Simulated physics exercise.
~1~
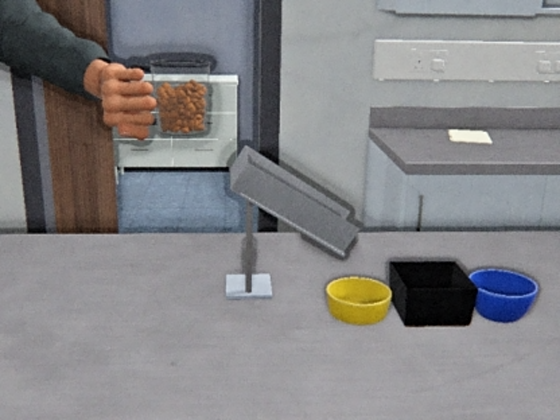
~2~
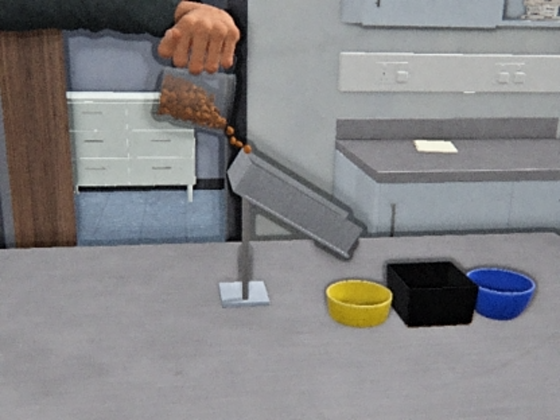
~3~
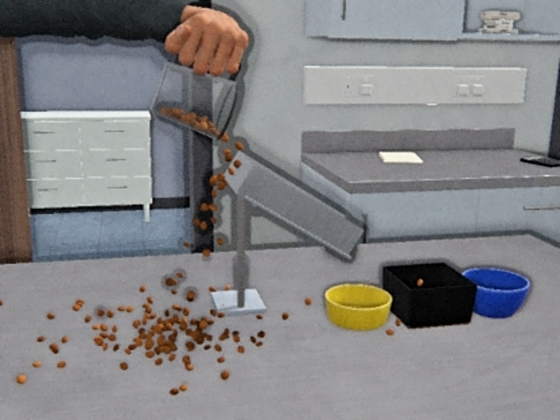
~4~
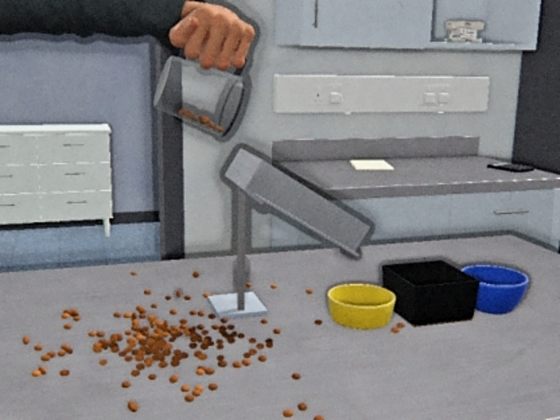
At the start, a hand holds a clear cup of brown cat kibble upright above a gray table, to the left of a fixed sloping chute. A yellow dish, a black tin and a blue bowl stand near the chute's lower end. The hand tips the cup to the right, and kibble begins spilling toward the top of the slope. Most of it tumbles past the upper end and scatters across the table around the stand. At the end, the tilted cup keeps a few pieces, while nearly all the rest lies outside the containers.
